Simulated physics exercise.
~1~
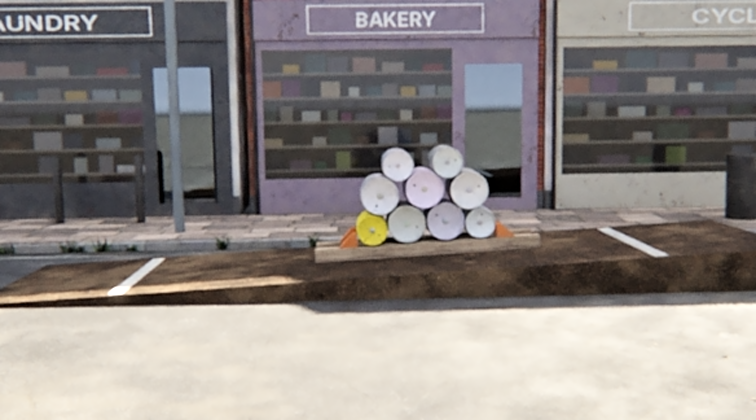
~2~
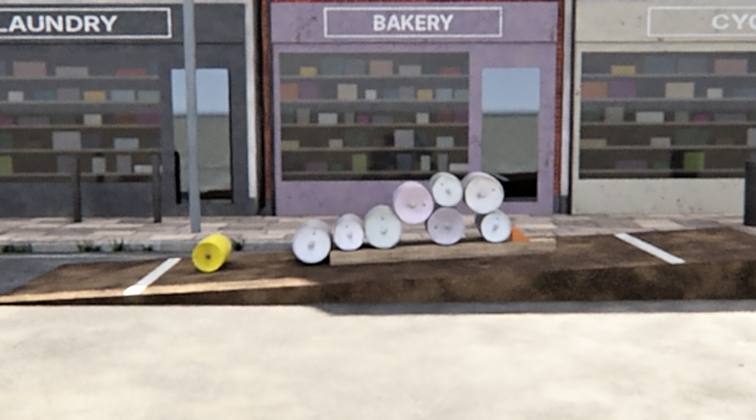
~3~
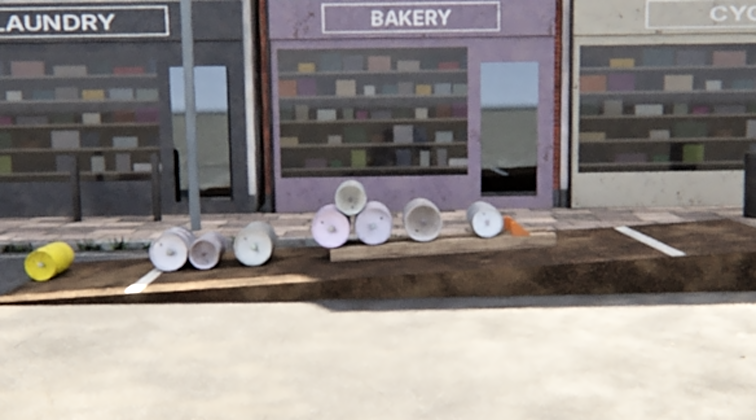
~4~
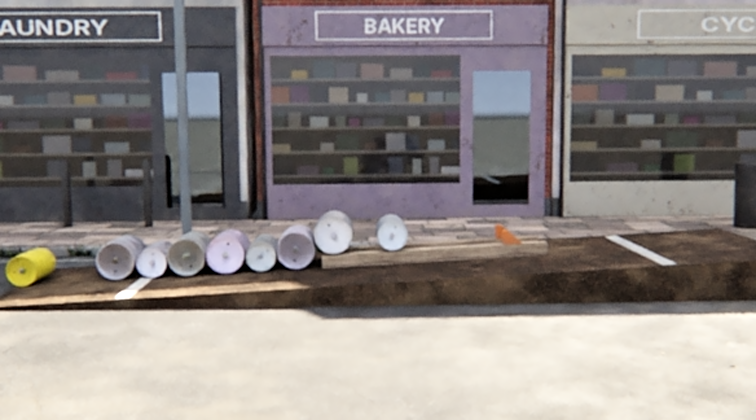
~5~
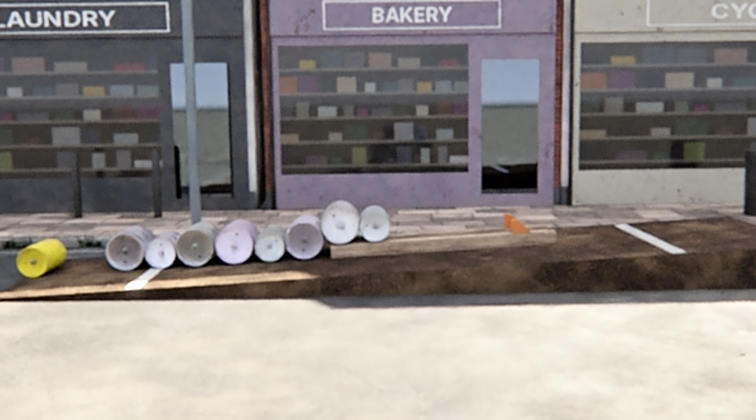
Stacked kegs collapsing and rolling left outside a bakery, the yellow one leading past a white line before they settle in a row.
